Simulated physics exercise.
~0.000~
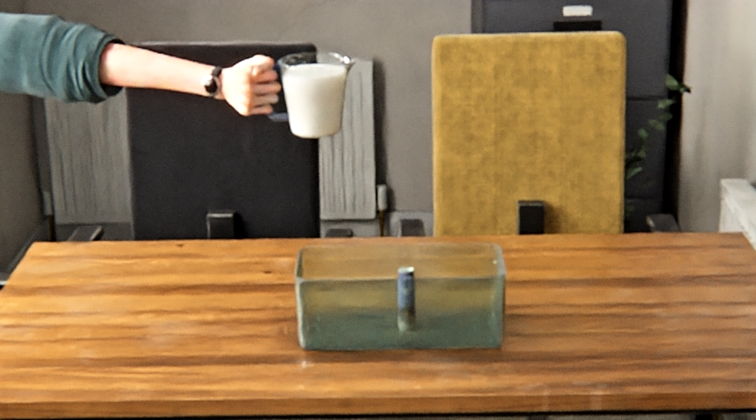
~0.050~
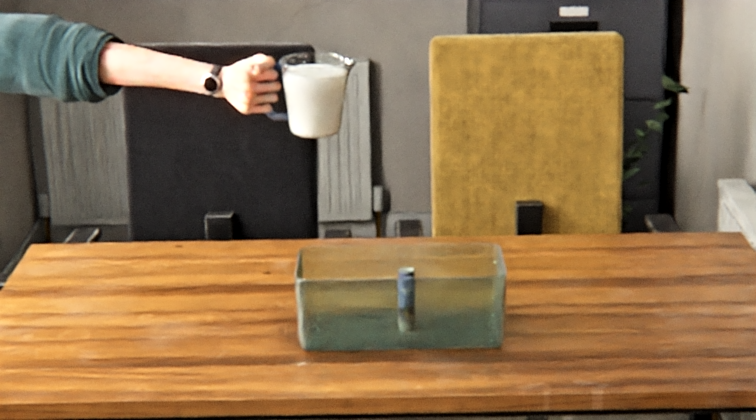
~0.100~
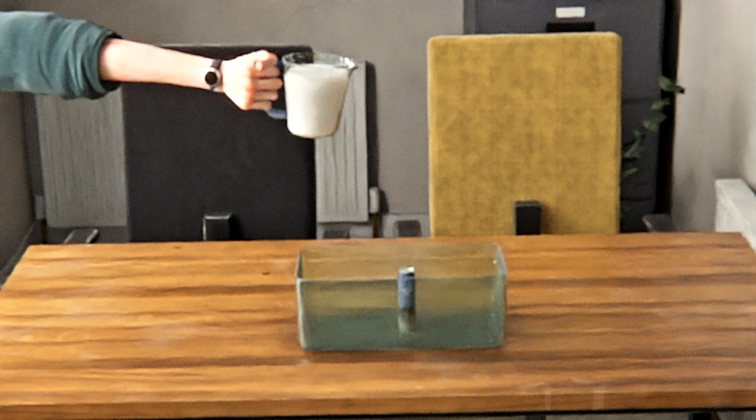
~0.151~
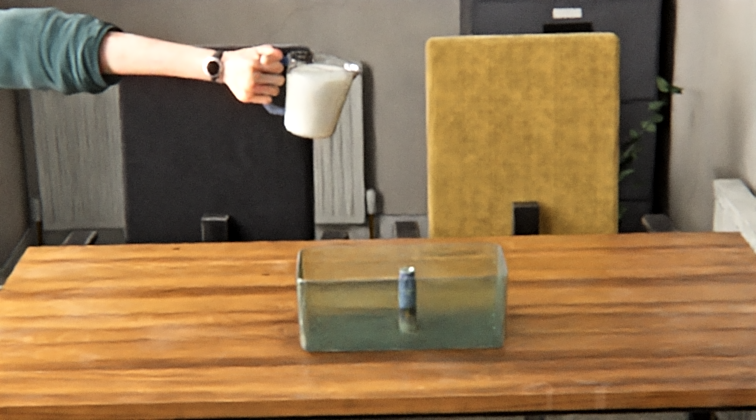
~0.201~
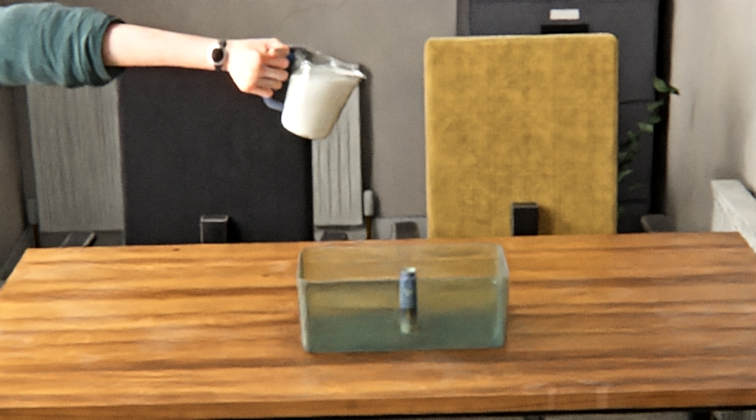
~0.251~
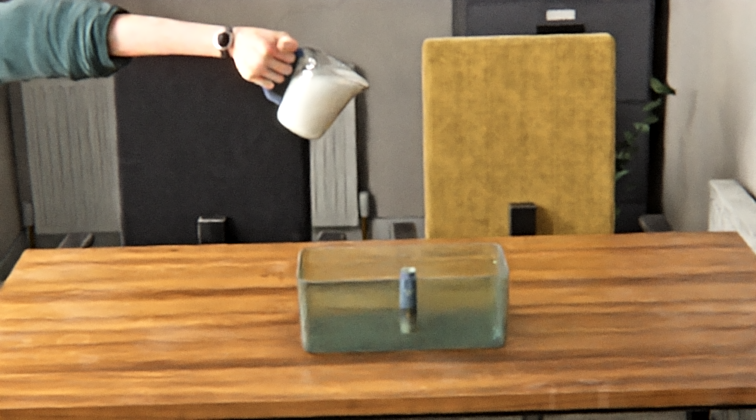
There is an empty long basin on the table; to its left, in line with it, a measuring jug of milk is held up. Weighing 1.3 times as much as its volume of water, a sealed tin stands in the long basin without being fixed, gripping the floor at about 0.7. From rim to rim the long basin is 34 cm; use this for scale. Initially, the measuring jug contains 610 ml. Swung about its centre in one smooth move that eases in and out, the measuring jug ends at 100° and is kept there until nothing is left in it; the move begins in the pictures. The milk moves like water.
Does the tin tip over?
No, still erect.
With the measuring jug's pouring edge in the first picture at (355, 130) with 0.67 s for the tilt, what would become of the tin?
Then the tin comes down.
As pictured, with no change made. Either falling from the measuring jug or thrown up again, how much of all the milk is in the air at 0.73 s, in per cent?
Around 36 per cent of the liquid is in flight.
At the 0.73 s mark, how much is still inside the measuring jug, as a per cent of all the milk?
14 %.
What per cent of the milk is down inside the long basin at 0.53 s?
The basin holds roughly 4 in a hundred parts at that moment.
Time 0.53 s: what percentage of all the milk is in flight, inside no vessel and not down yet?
Around 40 percent.
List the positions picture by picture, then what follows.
In the first picture, tilt 0°; pouring edge (355, 61); surface from (283, 71) to (346, 70); the long basin's rim runs from (298, 264) to (503, 261); the tin's top is at (406, 272).
In the second picture, tilt 1°; pouring edge (356, 62); surface from (285, 71) to (347, 70).
In the third picture, tilt 5°; pouring edge (359, 65); surface from (286, 70) to (349, 72).
In the fourth picture, tilt 12°; pouring edge (363, 70); surface from (289, 70) to (353, 73).
In the fifth picture, tilt 21°; pouring edge (367, 78); surface from (293, 73) to (360, 75).
In the sixth picture, tilt 31°; pouring edge (369, 86); surface from (292, 80) to (368, 81).
After 0.53 s the tilt is 89° and 56 per cent is still to pour; the tin stands where it began.
After 0.73 s the tilt is 100° and 14 per cent is still to pour; the tin stands where it began.
After 0.94 s the tilt is 100° and 1 per cent is still to pour; the tin stands where it began.
After 1.17 s the tilt is 100° and 0 per cent is still to pour; the tin stands where it began.
In the end the tin stands where it began.
